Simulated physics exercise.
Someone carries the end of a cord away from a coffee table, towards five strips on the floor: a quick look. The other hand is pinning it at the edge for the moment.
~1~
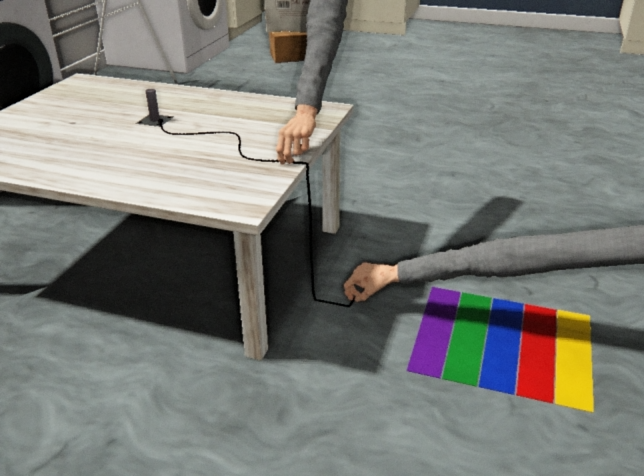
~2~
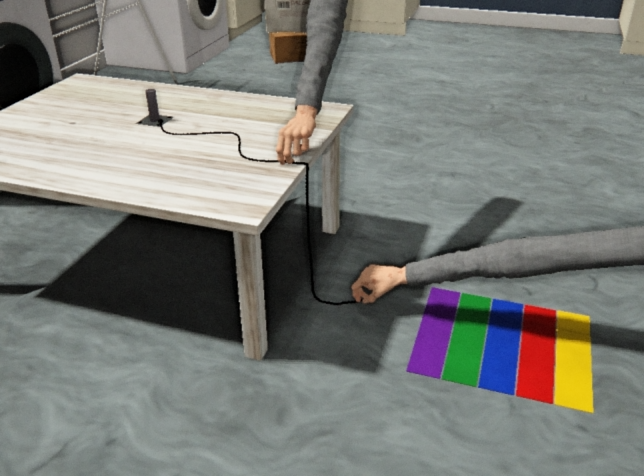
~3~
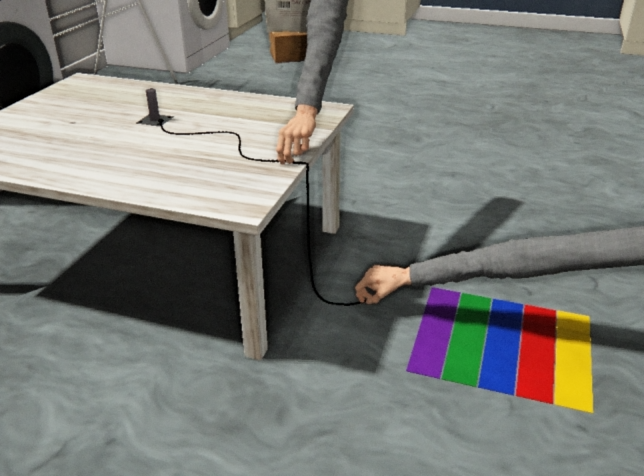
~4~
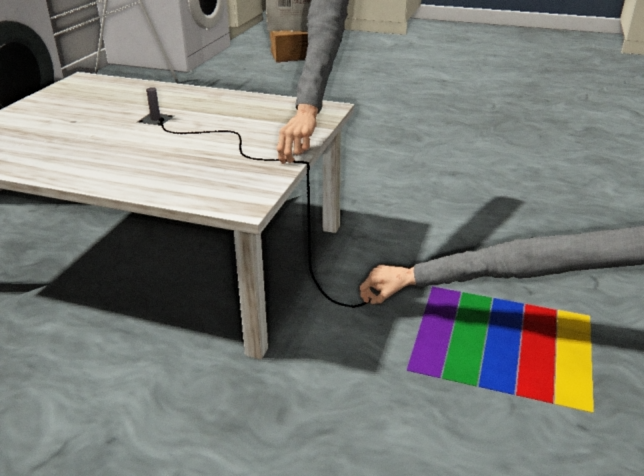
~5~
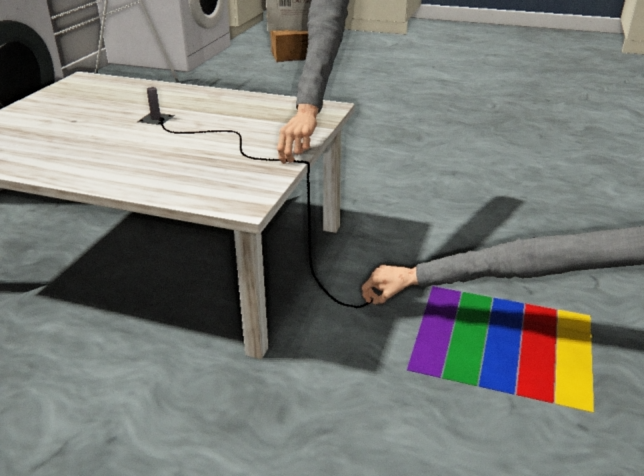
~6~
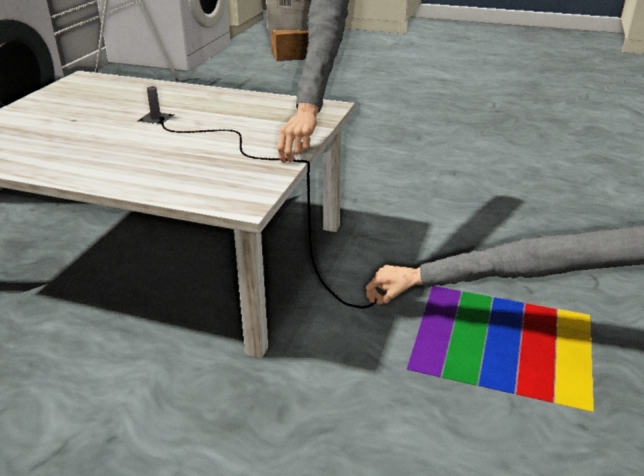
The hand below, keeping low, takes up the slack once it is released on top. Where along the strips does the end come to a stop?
Above the blue strip.
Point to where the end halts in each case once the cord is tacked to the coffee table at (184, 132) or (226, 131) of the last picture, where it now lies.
It would be somewhere around (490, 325) the first time and (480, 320) the second.
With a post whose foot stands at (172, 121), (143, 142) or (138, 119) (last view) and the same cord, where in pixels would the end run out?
In order, the pixels are (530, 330), (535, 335) and (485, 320).
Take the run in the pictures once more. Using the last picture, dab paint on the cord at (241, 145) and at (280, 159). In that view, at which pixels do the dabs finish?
At (270, 149) for the first, at (320, 171) for the second.
Soon after, end near (445, 314); over purple.
Then, end near (482, 322); over green.
At full stretch, end near (504, 326); over blue. It gets as far as the blue strip.
